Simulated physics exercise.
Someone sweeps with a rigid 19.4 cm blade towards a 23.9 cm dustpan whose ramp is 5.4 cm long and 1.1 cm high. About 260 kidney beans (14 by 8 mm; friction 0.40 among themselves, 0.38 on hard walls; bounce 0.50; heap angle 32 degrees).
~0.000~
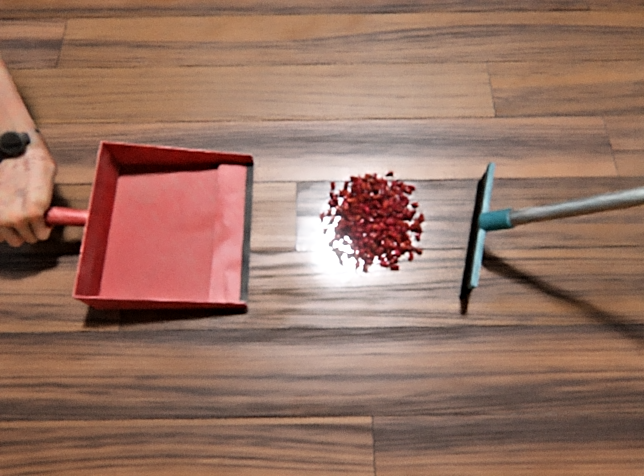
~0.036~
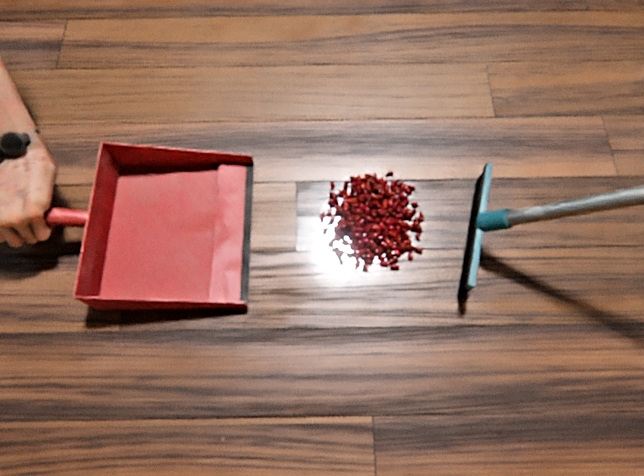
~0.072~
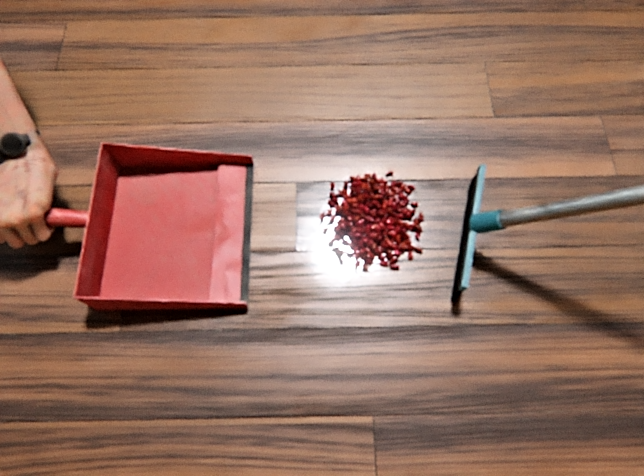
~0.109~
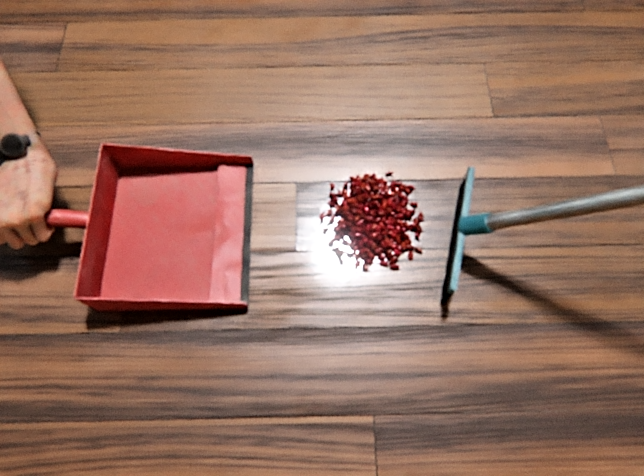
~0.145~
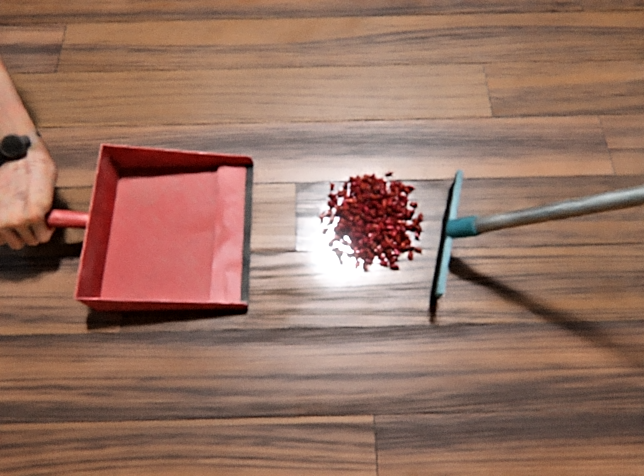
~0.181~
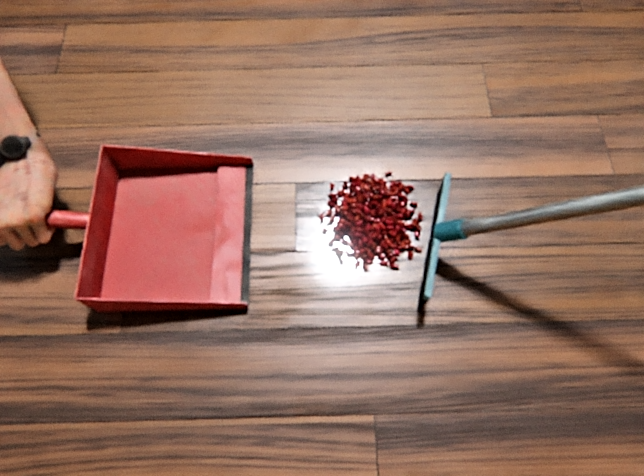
A teal blade on a metal pole slid left across the wooden floor, closing the gap to a heap of red kidney beans, while a hand held a red dustpan still on the left.
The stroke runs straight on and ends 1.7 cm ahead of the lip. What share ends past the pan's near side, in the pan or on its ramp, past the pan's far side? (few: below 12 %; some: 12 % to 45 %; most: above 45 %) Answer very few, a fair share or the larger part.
Near side very few, pan very few, far side very few.
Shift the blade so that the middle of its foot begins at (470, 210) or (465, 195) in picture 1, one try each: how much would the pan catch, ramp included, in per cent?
About 10 and 15 per cent.
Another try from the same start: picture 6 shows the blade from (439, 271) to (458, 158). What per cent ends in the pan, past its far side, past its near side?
Pan 20, far 35, near 0.
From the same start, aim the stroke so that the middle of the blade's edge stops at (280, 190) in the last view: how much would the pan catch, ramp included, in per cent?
Some 30 per cent.
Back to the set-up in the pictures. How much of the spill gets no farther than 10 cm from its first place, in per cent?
Roughly 50 per cent.
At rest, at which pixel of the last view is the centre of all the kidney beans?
Near (298, 211).
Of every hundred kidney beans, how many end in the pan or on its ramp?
Roughly 5 per cent.
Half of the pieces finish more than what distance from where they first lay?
Roughly 12 cm.
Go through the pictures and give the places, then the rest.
Blade from (472, 285) to (490, 169), moved 0.0 cm, 0 of the pieces shifted so far; middle of the pieces at (372, 219); pan at (167, 232), in the first picture.
Blade from (470, 285) to (487, 169), moved 0.3 cm, 0 of the pieces shifted so far; middle of the pieces at (372, 219), in the second picture.
Blade from (463, 287) to (481, 171), moved 1.3 cm, 0 of the pieces shifted so far; middle of the pieces at (372, 219), in the third picture.
Blade from (451, 290) to (470, 173), moved 3.0 cm, 0 of the pieces shifted so far; middle of the pieces at (371, 219), in the fourth picture.
Blade from (439, 293) to (458, 176), moved 4.8 cm, 0 of the pieces shifted so far; middle of the pieces at (371, 219), in the fifth picture.
Blade from (426, 296) to (446, 179), moved 6.6 cm, 0 of the pieces shifted so far; middle of the pieces at (371, 219); pan at (168, 234). The blade's pace is about 0.50 m/s, heading 15 degrees towards the viewer's side, in the sixth picture.
After 0.42 s, middle of the blade 16 cm from the lip; 0 % over the lip, far side 0 %, near side 0 %.
Then, at 0.58 s, middle of the blade 8 cm from the lip; 0 % over the lip, far side 0 %, near side 0 %.
Then, at 0.86 s, middle of the blade 4 cm from the lip; 5 % over the lip, far side 0 %, near side 0 %.
At rest (1.5 s), near side 0 %, pan 5 %, far side 0 %, in front of the lip or behind the blade 95 %.
